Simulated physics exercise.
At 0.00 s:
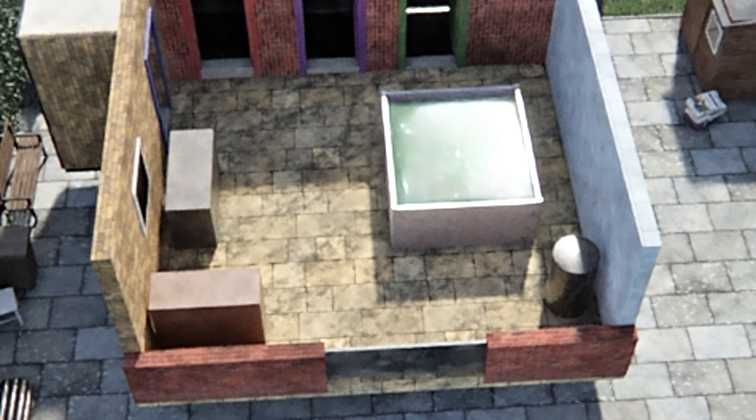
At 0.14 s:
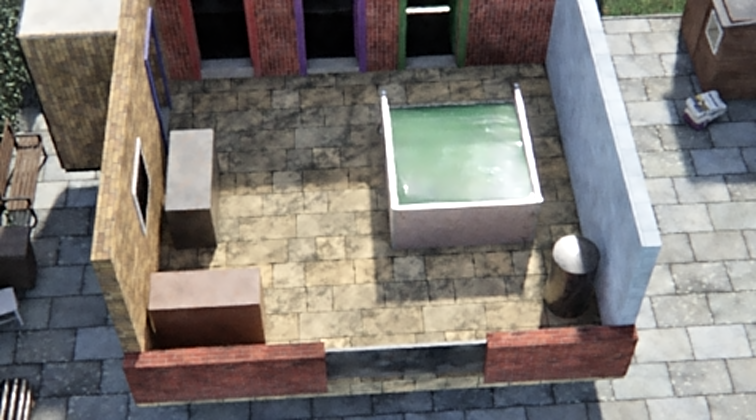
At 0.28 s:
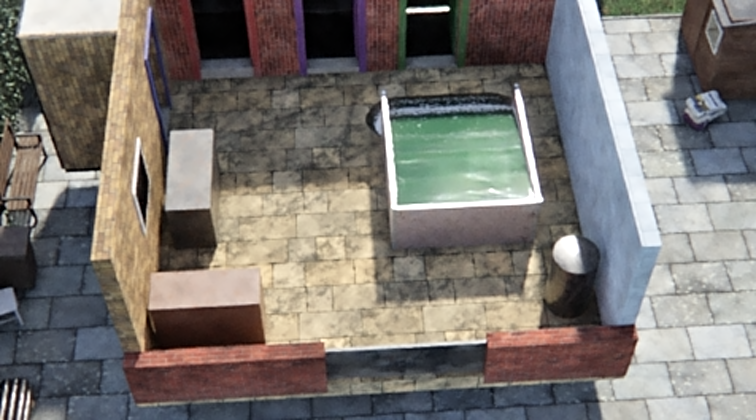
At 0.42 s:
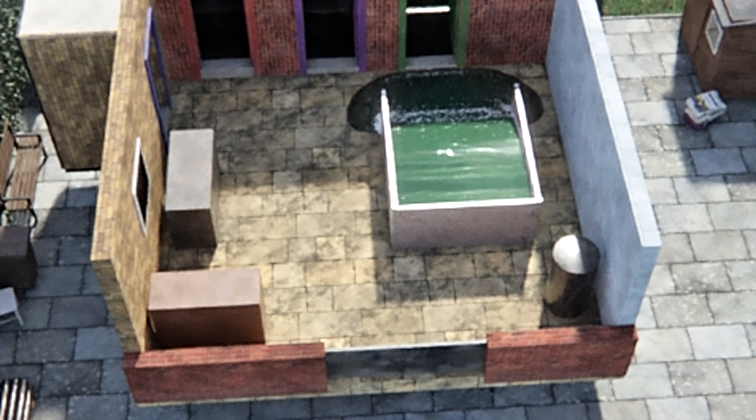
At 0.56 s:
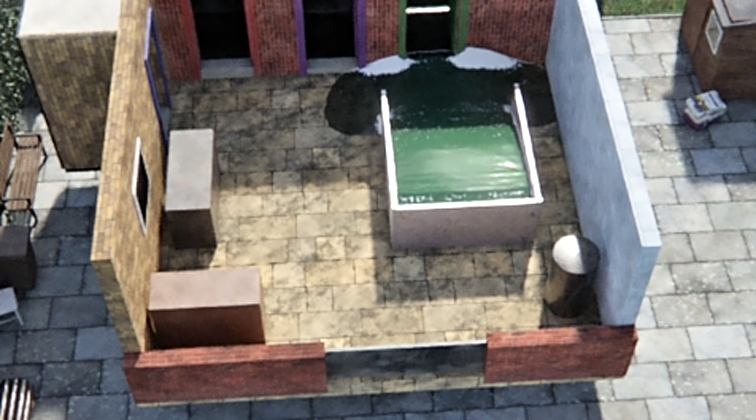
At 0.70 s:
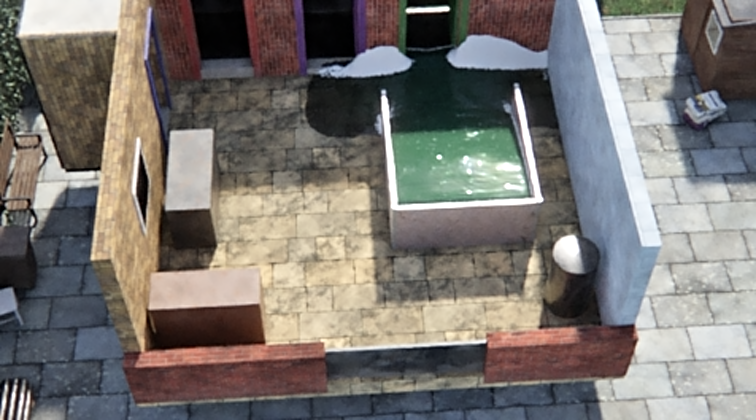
At first, pale green water sits still in an open tank inside a walled yard. Then the tank's far side is suddenly gone, and dark green water pours out over the paved floor, spreading in a widening pool until it reaches the brick wall with coloured doorways, edged with white foam.
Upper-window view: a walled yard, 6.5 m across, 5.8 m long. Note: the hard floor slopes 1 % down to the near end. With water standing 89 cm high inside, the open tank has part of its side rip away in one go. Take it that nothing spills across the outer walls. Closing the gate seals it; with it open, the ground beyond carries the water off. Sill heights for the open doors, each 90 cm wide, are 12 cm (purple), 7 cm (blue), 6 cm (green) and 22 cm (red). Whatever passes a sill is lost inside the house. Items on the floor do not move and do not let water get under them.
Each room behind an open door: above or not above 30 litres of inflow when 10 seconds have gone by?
At the purple door I expect the water to rise above the limit; at the blue door I expect the water to rise above the limit; at the green door I expect the water to rise above the limit; at the red door I expect the water to hold within the limit.
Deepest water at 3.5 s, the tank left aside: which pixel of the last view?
Spot: Approx. (586, 290).
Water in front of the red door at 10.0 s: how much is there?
Some 6.5 cm.
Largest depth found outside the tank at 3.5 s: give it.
Peak depth: Approx. 39 cm.
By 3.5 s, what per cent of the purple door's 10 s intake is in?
About 95 per cent.
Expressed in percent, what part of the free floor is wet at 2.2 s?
35 %.
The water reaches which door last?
The blue door is last.
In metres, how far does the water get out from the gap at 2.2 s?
Distance: Approx. 4.8 m.
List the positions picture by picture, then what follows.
Still water, 89 cm deep, in the open tank at (458, 148), in the first frame.
Water pours out on the open tank's far side and has run 1.1 m, to a hidden place; typically 7 cm deep outside, 89 cm at the open tank's back, in the second frame.
The front is at a hidden place, 1.3 m from the gap on the open tank's far side; 1.6 m2 of floor is under water; 89 cm left at the back of the open tank, in the third frame.
The front is at (530, 93), 1.7 m from the gap on the open tank's far side; 3.5 m2 of floor is under water; 87 cm left at the back of the open tank, in the fourth frame.
The front is at (348, 73), 2.1 m from the gap on the open tank's far side; 5.2 m2 of floor is under water; 78 cm left at the back of the open tank, in the fifth frame.
Water pours out on the open tank's far side and has run 2.5 m, to (320, 75); typically 15 cm deep outside, 75 cm at the open tank's back, in the sixth frame.
After 1.4 s water covers 20 % of the floor and is deepest (64 cm) near (538, 64); purple door 24 cm at the sill, 13 L in, blue door not reached, green door 52 cm at the sill, 394 L in, red door 5 cm at the sill, 0 L in.
After 2.2 s water covers 35 % of the floor and is deepest (48 cm) near (538, 64); purple door 20 cm at the sill, 48 L in, blue door 15 cm at the sill, 4 L in, green door 41 cm at the sill, 747 L in, red door 7 cm at the sill, 0 L in.
After 3.5 s water covers 60 % of the floor and is deepest (39 cm) near (586, 290); purple door 14 cm at the sill, 69 L in, blue door 20 cm at the sill, 80 L in, green door 22 cm at the sill, 1007 L in, red door 6 cm at the sill, 0 L in.
After 6.0 s water covers 90 % of the floor and is deepest (18 cm) near (584, 280); purple door 8 cm at the sill, 72 L in, blue door 15 cm at the sill, 203 L in, green door 10 cm at the sill, 1110 L in, red door 9 cm at the sill, 0 L in.
After 10.0 s water covers 100 % of the floor and is deepest (15 cm) near (152, 379); purple door 5 cm at the sill, 72 L in, blue door 7 cm at the sill, 248 L in, green door 8 cm at the sill, 1125 L in, red door 6 cm at the sill, 0 L in.
